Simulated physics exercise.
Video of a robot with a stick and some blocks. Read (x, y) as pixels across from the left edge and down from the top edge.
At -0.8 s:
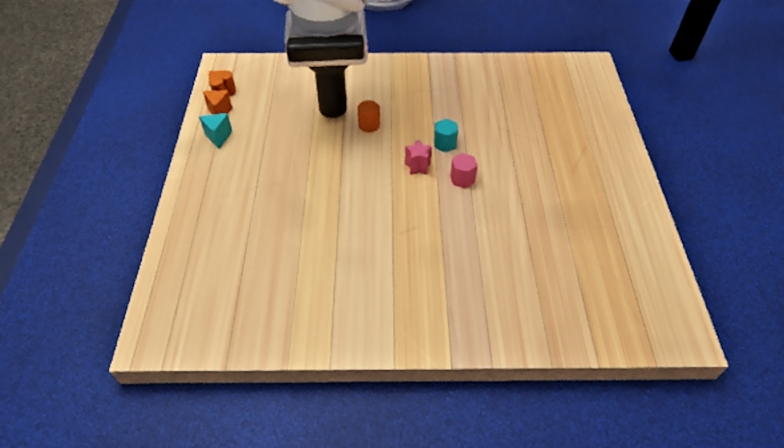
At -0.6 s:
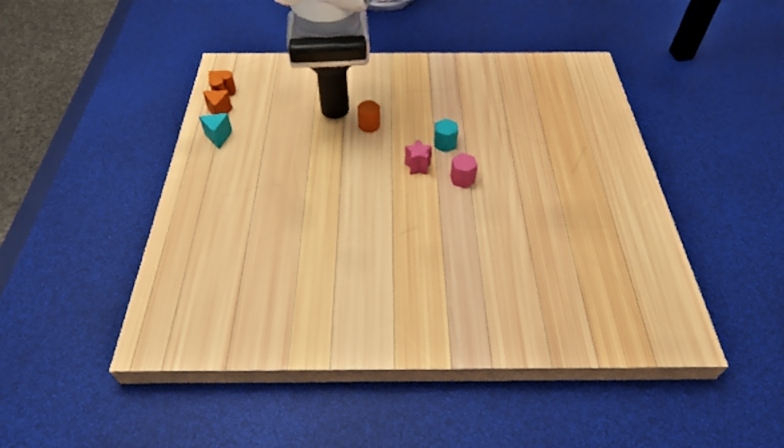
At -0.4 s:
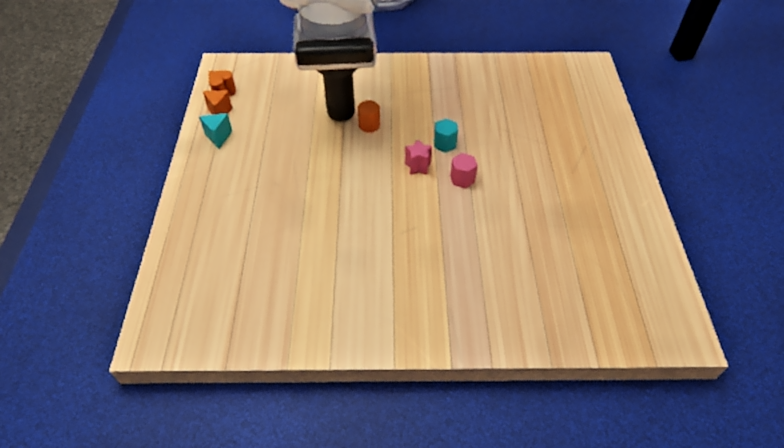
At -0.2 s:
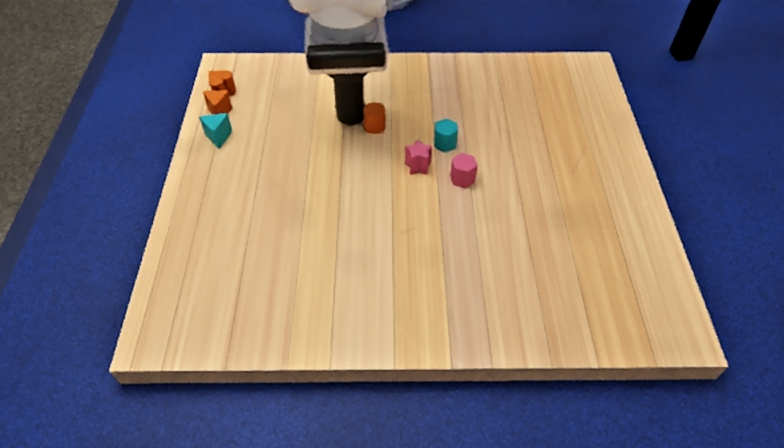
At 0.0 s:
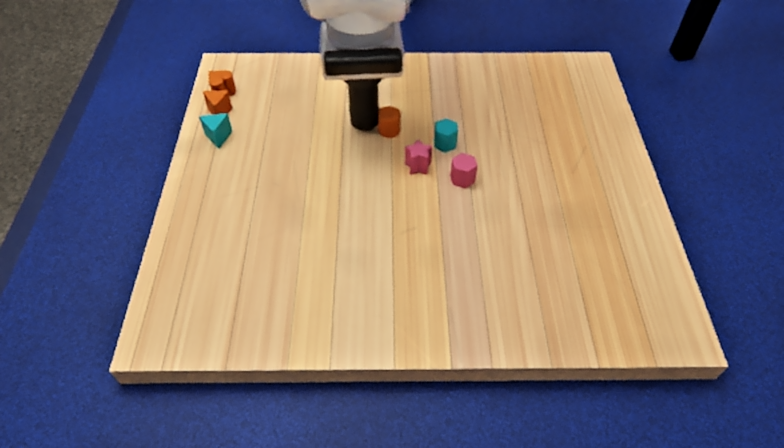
Robot arm with a black stick moving right across a wooden board, nudging an orange cylinder toward pink and turquoise blocks.
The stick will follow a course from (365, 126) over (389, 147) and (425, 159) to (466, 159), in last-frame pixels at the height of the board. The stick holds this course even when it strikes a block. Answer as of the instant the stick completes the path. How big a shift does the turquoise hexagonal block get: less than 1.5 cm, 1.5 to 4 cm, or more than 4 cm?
The distance will be below 1.5 cm.
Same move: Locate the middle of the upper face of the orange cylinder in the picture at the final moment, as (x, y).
Around pixel (418, 120).
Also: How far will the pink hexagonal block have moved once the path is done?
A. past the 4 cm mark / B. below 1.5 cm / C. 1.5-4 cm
B.
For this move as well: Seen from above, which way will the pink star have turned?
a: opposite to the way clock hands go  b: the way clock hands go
My pick is b.
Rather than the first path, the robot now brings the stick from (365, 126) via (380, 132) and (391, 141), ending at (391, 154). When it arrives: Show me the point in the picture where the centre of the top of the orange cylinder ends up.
Close to (417, 120).
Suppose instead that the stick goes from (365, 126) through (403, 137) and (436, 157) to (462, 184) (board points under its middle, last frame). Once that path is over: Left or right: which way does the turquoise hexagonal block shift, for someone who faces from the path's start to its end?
Over to the left.
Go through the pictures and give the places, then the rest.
Tip of the stick at (333, 109), middles of tops, orange cylinder at (369, 107), pink star at (419, 149), turquoise hexagonal block at (447, 126), pink hexagonal block at (465, 162), in the first picture.
Stick at (335, 110), nothing pushed, in the second picture.
Stick at (341, 112), nothing pushed, in the third picture.
Stick at (351, 116), orange cylinder at (374, 109), in the fourth picture.
Stick at (365, 121), orange cylinder at (390, 113), pink star at (419, 149), turquoise hexagonal block at (447, 126), pink hexagonal block at (465, 162), in the fifth picture.
On the path given first. One third of the way, stick at (390, 142); orange cylinder at (413, 120).
Two thirds of the way, stick at (426, 155); orange cylinder at (418, 120); pink star at (438, 159), turned 15° clockwise.
At the end, stick at (466, 155); orange cylinder at (418, 120); pink star at (442, 162), turned 45° clockwise; turquoise hexagonal block at (452, 124), turned 30° anticlockwise; pink hexagonal block at (469, 164), turned 20° anticlockwise.
